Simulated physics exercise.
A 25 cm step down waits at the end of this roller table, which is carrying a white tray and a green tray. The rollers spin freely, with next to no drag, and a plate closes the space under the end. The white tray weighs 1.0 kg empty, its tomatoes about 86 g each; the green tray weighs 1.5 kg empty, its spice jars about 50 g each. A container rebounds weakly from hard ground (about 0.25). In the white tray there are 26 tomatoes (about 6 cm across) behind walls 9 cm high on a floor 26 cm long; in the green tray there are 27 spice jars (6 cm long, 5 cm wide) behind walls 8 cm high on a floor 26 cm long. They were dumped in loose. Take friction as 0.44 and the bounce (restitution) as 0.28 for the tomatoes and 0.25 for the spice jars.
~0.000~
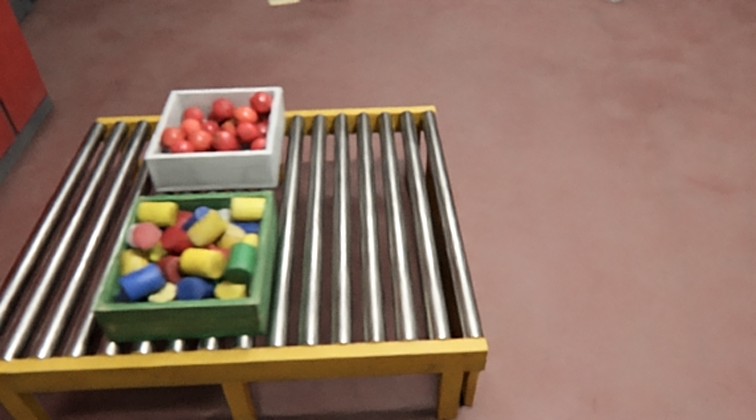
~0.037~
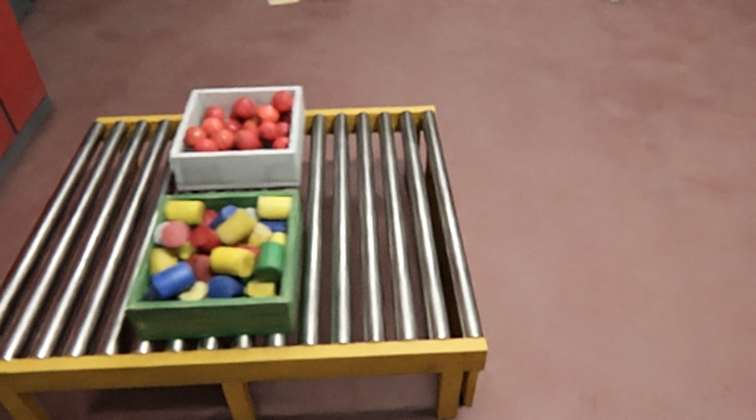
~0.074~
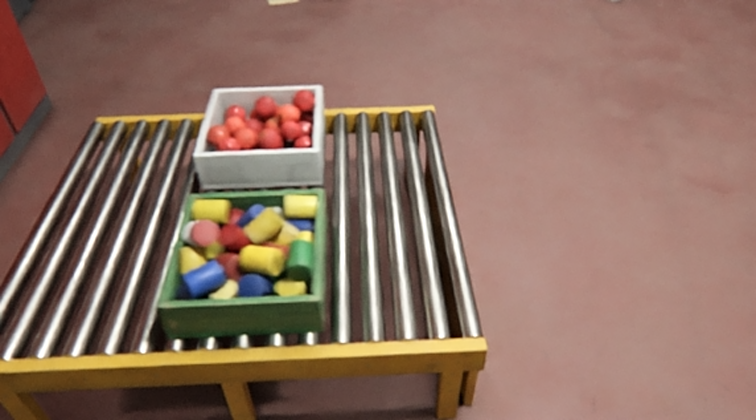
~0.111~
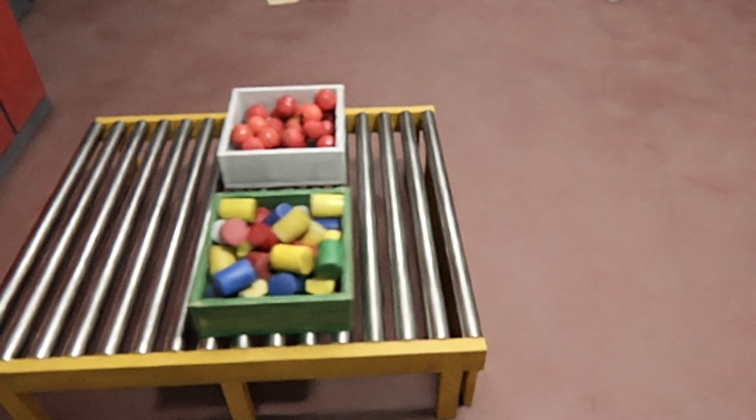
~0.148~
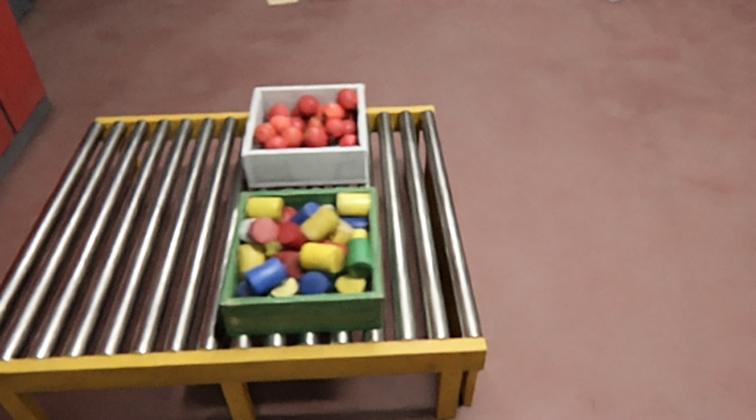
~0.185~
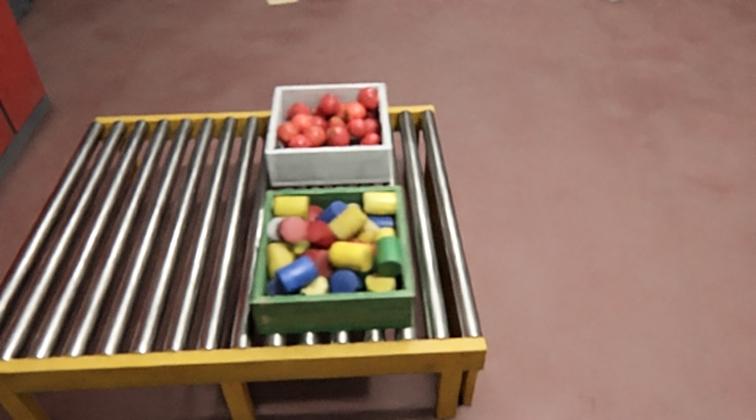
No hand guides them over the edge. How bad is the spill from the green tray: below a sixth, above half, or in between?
Out of the green tray go fewer than one in six of the spice jars.
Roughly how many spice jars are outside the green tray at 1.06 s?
Some 1 by then.
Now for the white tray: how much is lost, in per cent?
About: White tray 0 per cent.
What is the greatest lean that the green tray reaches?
Roughly 25°.
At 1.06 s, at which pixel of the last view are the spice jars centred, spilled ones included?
Around (663, 323).
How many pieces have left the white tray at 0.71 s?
About: White tray 0.
After 0.25 s, the leading end passes the last roller.
After 0.51 s, the white tray leans 12° with 0 of 26 out and the green tray leans 13° with 0 of 27 out.
After 0.71 s, the white tray is level with 0 of 26 out and the green tray is level with 1 of 27 out.
After 1.06 s, the white tray is level with 0 of 26 out and the green tray is level with 1 of 27 out.
Outcome (at 1.12 s), the white tray is level with 0 of 26 out and the green tray is level with 1 of 27 out. Asked share, 1 of 27, 4 per cent.
